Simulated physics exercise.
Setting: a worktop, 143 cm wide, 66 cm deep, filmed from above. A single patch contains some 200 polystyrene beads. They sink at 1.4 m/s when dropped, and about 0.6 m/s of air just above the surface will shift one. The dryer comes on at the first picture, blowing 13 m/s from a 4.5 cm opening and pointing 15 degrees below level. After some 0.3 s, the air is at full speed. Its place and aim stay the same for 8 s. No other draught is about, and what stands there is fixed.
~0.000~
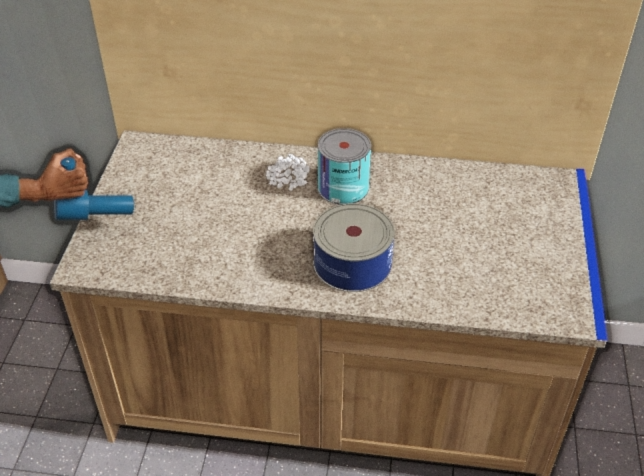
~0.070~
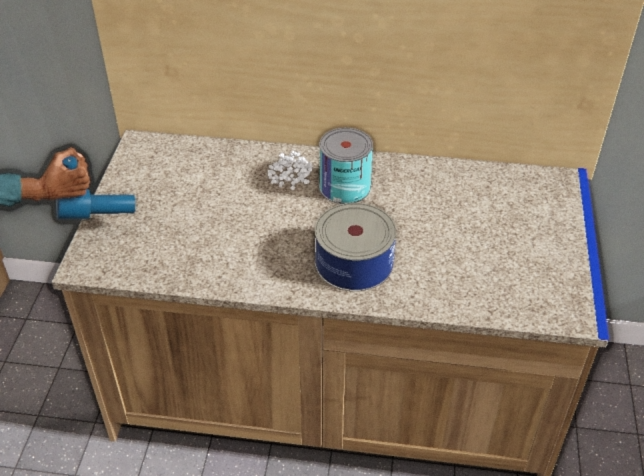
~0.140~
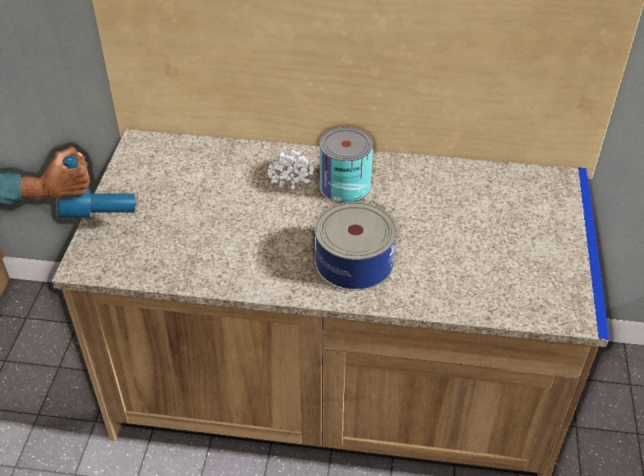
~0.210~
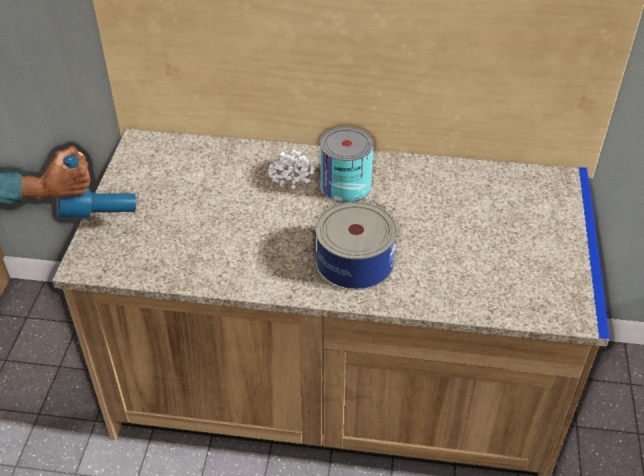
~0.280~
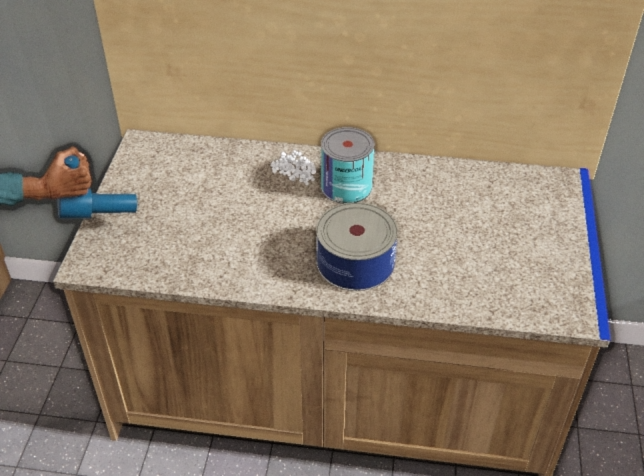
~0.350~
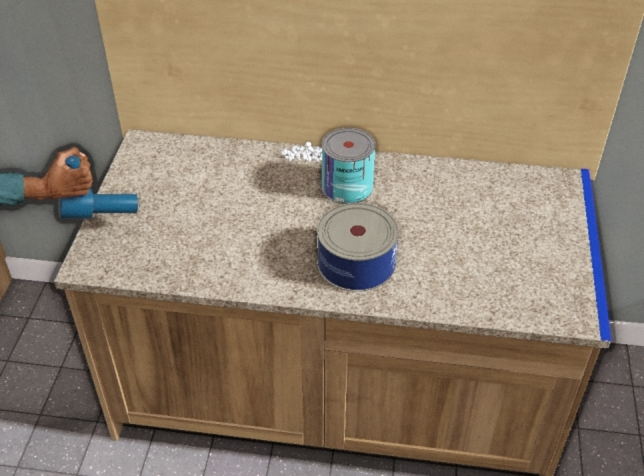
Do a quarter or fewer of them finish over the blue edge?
No, more than a quarter do.
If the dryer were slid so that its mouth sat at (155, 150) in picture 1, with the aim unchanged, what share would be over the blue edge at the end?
Estimate: About 20 %.
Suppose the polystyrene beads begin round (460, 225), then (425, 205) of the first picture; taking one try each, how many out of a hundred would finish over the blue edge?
First try 100 %, second try 100 %.
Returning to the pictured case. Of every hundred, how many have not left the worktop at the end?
Roughly 0 per cent.
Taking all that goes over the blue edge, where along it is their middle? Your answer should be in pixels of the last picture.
Median crossing point, approx. (590, 175).
After 1.6 s the count stands so, 96 % are over the blue edge.
After 2.6 s the count stands so, 100 % are over the blue edge.
After 4.4 s the count stands so, 100 % are over the blue edge.
After 8.0 s, at the end, 100 % are over the blue edge.
